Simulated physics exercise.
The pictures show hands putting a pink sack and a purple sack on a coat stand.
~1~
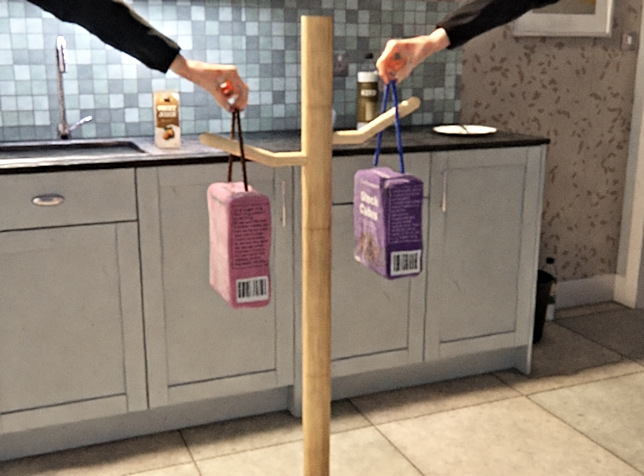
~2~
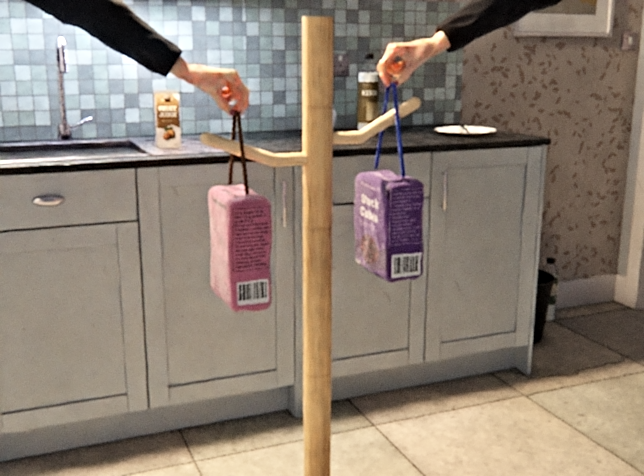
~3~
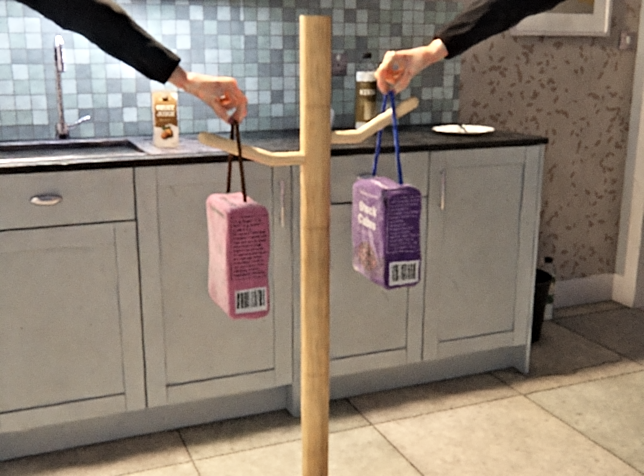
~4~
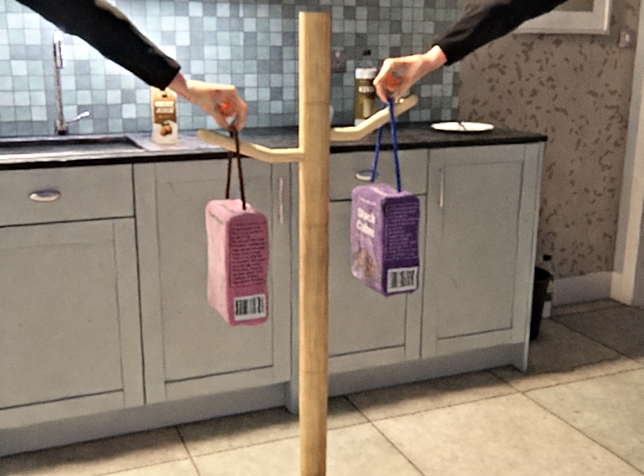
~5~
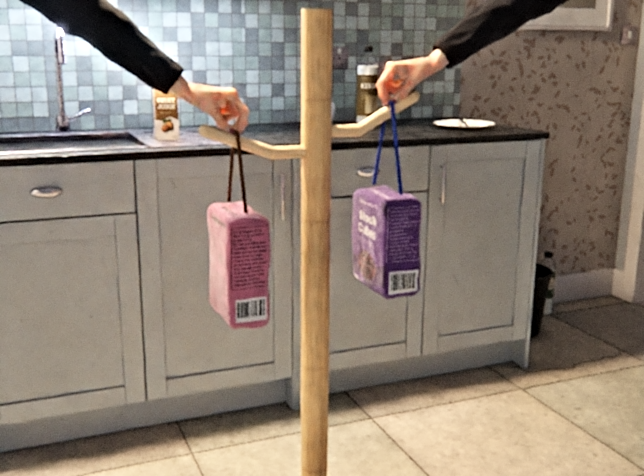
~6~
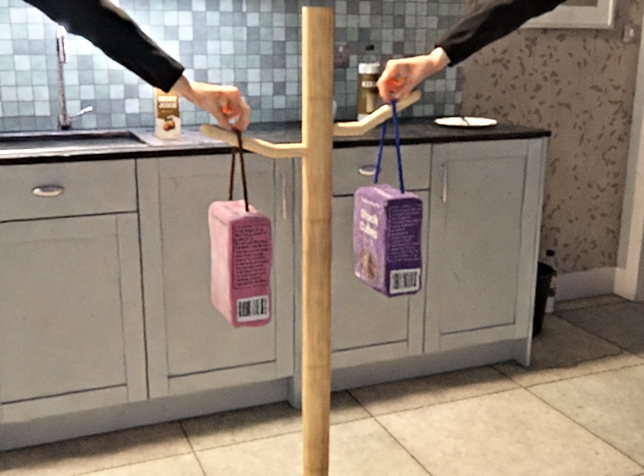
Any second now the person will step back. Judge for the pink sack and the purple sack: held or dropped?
Pink sack - held; purple sack - held.
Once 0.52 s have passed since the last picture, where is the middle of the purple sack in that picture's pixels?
(334, 262).
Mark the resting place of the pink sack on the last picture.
In the last picture, close to (280, 275).
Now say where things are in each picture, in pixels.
The first picture shows pink sack (239, 245); purple sack (388, 222); left peg tip (206, 139); right peg tip (414, 103).
The second picture shows pink sack (240, 248); purple sack (388, 225).
The third picture shows pink sack (238, 256); purple sack (386, 232).
The fourth picture shows pink sack (237, 262); purple sack (384, 238).
The fifth picture shows pink sack (239, 265); purple sack (386, 241).
The sixth picture shows pink sack (240, 263); purple sack (387, 239); left peg tip (206, 130), pointing up; right peg tip (415, 94), pointing up.
Then, 0.52 s after the last picture, pink sack hanging near (256, 269); purple sack hanging near (334, 262).
Then, 1.08 s after the last picture, pink sack hanging near (271, 273); purple sack hanging near (335, 263).
At rest, pink sack hanging near (280, 275); purple sack hanging near (329, 265). The pink sack remains on its peg and the purple sack stays hanging.
